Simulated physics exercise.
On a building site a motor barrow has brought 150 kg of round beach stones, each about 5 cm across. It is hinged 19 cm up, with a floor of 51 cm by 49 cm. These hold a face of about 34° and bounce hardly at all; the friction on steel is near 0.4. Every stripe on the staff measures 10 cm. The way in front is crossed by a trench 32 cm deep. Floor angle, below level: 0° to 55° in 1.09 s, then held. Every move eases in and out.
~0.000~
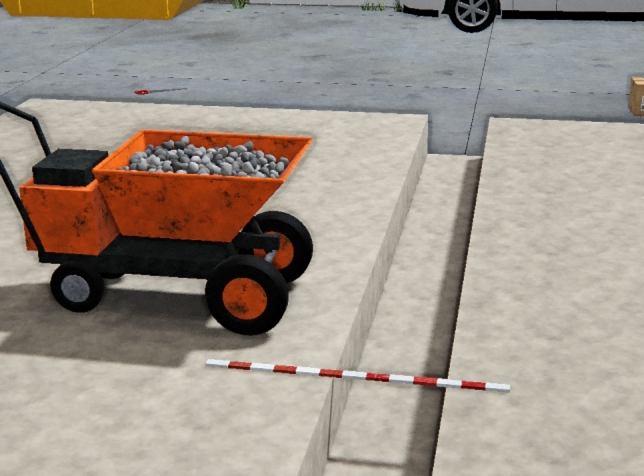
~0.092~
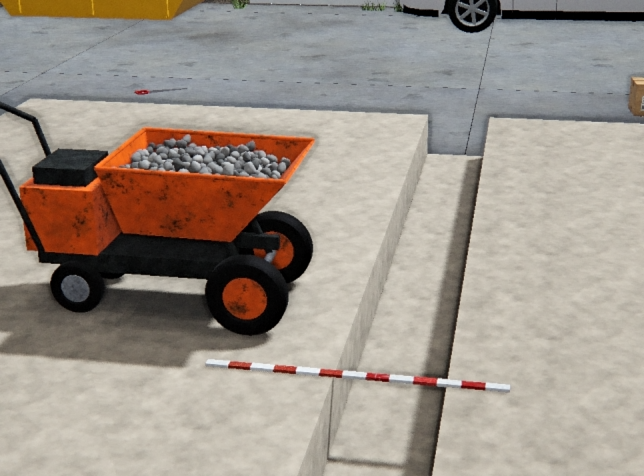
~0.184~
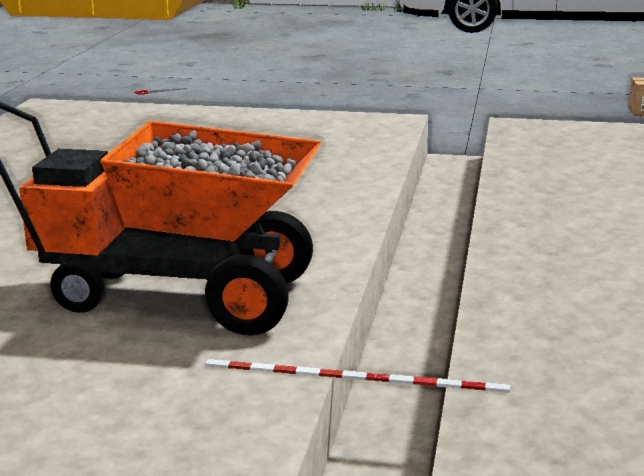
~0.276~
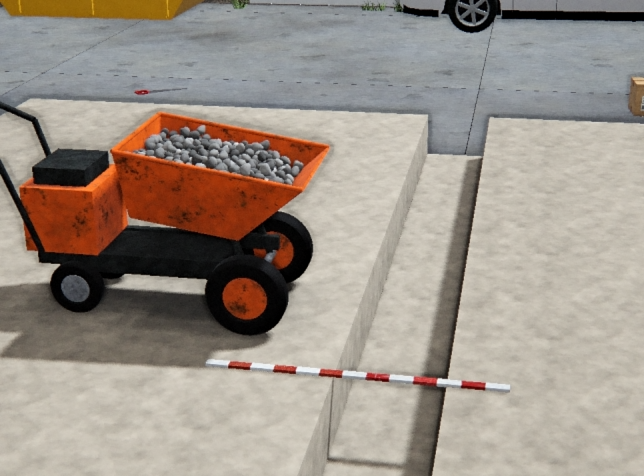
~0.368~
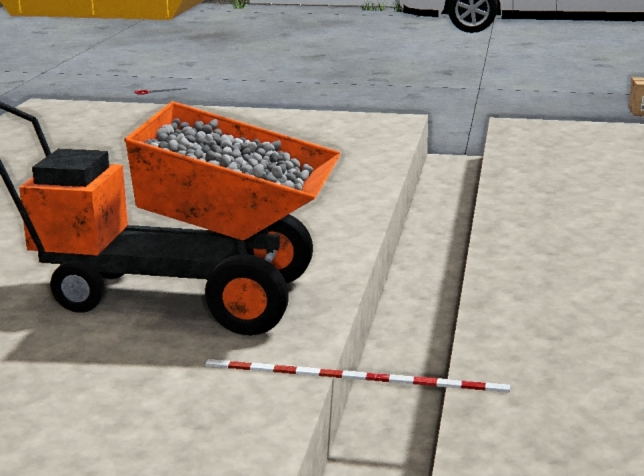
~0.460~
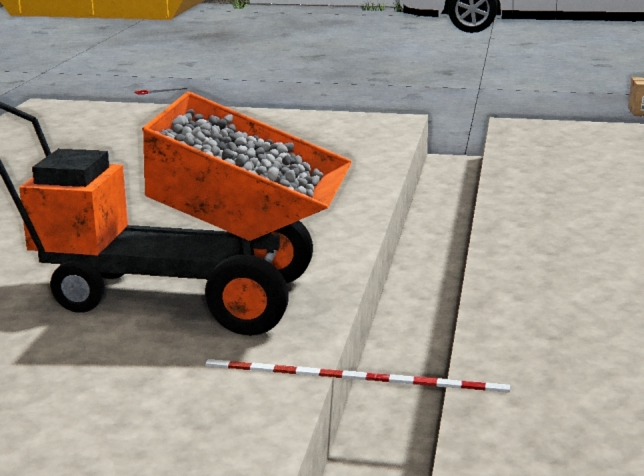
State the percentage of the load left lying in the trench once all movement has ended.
The share left there is about 65 per cent.
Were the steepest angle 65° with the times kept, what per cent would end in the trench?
Trench share: Approx. 80%.
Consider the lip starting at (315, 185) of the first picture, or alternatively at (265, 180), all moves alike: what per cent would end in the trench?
I'd expect some 45 per cent, then some 70.
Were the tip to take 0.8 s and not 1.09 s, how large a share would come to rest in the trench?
That works out at about 60 in a hundred.
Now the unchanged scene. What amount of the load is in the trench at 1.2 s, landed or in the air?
At that moment: Approx. 15 %.
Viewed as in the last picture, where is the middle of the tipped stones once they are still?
Roughly (420, 367), I'd say.
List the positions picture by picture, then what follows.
The skip is at 0°, its lip at (283, 181); the top of the load is at (198, 151), in the first picture.
Lip at (285, 182), floor tilted 1°, highest stones at (184, 149); the stones move at 0.2 m/s on average, in the second picture.
The skip is at 4°, its lip at (292, 185); the top of the load is at (189, 145); the stones move at 0.4 m/s on average, in the third picture.
Lip at (302, 190), floor tilted 9°, highest stones at (179, 137); the stones move at 0.5 m/s on average, in the fourth picture.
The skip is at 15°, its lip at (314, 198); the top of the load is at (184, 129); the stones move at 0.6 m/s on average, in the fifth picture.
Lip at (327, 207), floor tilted 21°, highest stones at (189, 122); the stones move at 0.7 m/s on average, in the sixth picture.
After 0.8 s the floor is at 47°; 100 % in the skip; the foremost stones are at (349, 229).
After 1.2 s the floor is at 55°; 85 % in the skip, 15 % in the trench; the foremost stones are at (445, 322).
After 1.5 s the floor is at 55°; 56 % in the skip, 35 % in the trench, 9 % past the trench; the foremost stones are at (533, 313).
After 3.5 s the floor is at 55°; 26 % in the skip, 65 % in the trench, 10 % past the trench; the foremost stones are at (613, 310).
